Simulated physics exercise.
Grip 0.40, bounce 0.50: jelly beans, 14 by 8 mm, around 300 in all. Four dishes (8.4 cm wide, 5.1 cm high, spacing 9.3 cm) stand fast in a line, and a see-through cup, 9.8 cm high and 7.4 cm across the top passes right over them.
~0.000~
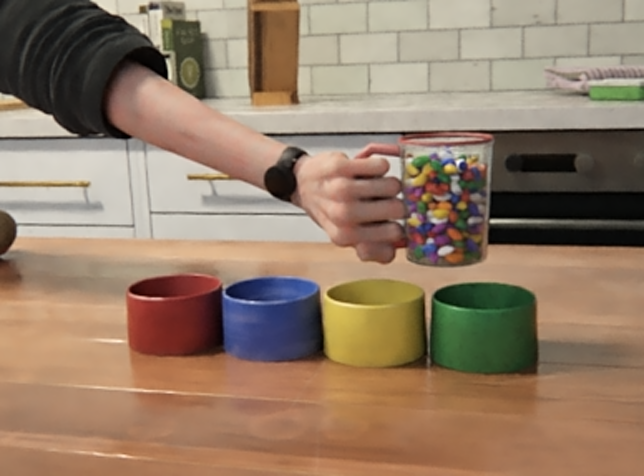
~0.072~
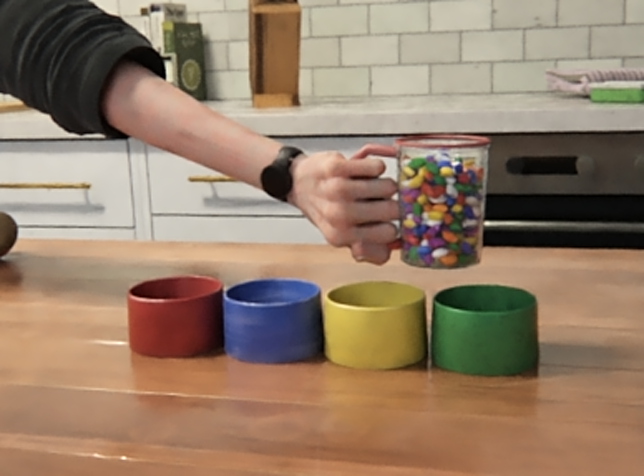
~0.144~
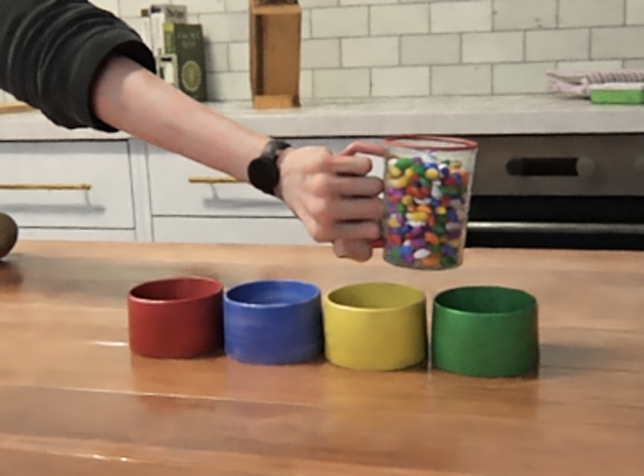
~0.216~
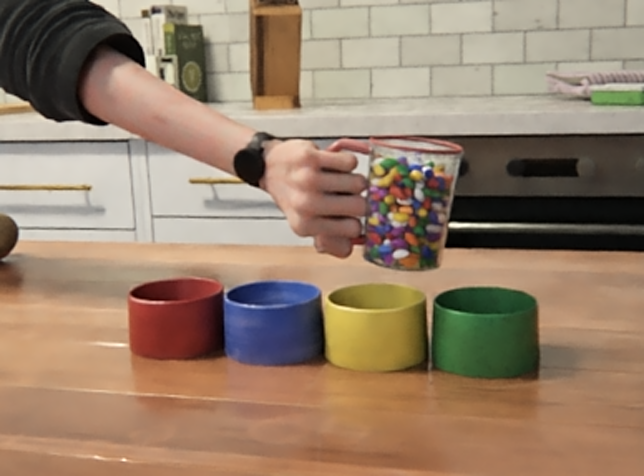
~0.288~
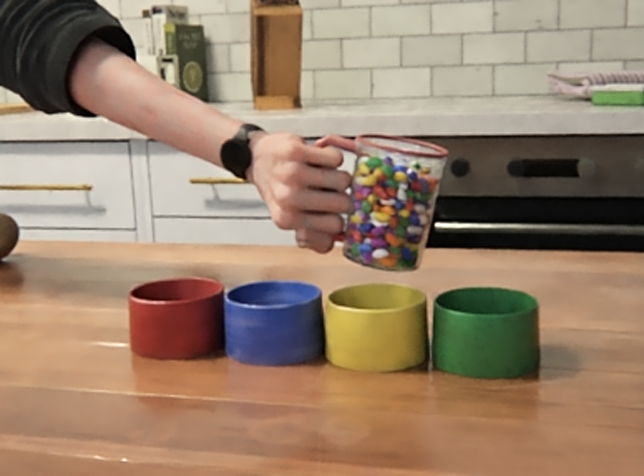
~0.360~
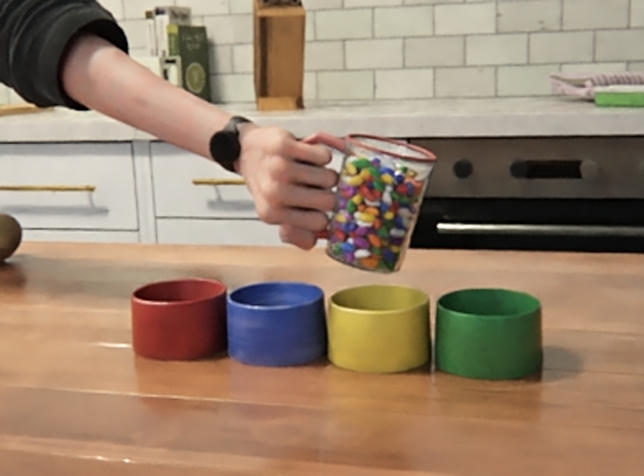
Kitchen counter, a hand moving a clear cup of colourful jelly beans left above four coloured dishes while gradually tilting it rightward.
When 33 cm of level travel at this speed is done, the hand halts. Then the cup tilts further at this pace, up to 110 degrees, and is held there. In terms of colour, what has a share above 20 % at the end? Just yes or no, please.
In short: Red dish yes, blue dish no, green dish no, yellow dish no, counter no.
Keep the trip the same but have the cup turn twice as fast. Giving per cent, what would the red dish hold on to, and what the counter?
Red 50; counter 10.
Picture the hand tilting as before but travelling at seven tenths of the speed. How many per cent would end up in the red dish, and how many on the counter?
In that case red 80; counter 10.
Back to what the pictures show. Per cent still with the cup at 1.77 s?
I reckon around 95 per cent.
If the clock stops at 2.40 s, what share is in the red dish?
By that moment, around 60 percent has got there.
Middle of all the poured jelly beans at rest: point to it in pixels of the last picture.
Near (173, 312).
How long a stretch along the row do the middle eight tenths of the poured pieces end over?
It spans roughly 6 centimetres along the row.
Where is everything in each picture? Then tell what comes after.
In the first frame, cup at (446, 199), tilt 0 degrees, lip at (492, 139), moved 0.0 cm; middle of the pieces at (449, 208); green dish at (484, 297); yellow dish at (374, 293); blue dish at (271, 290); red dish at (175, 286).
In the second frame, cup at (441, 201), tilt 1 degrees, lip at (488, 142), moved 0.4 cm; middle of the pieces at (444, 211).
In the third frame, cup at (426, 202), tilt 4 degrees, lip at (476, 146), moved 1.7 cm; middle of the pieces at (428, 212).
In the fourth frame, cup at (409, 203), tilt 8 degrees, lip at (461, 150), moved 3.2 cm; middle of the pieces at (410, 213).
In the fifth frame, cup at (392, 203), tilt 12 degrees, lip at (447, 154), moved 4.7 cm; middle of the pieces at (393, 213).
In the sixth frame, cup at (377, 204), tilt 16 degrees, lip at (434, 159), moved 6.2 cm; middle of the pieces at (377, 214); green dish at (488, 303); yellow dish at (379, 299); blue dish at (276, 295); red dish at (179, 291). The cup turns about 50 degrees a second and travels 21 cm a second.
Then, at 1.21 s, tilt 59 degrees; cup holds 100 %.
After 1.77 s, tilt 88 degrees; cup holds 95 %.
After 2.40 s, tilt 110 degrees; cup holds 40 %, red 60 %.
In the end, at 4.1 s, red 90 %, blue 0 %, green 0 %, yellow 0 %, counter 10 %.
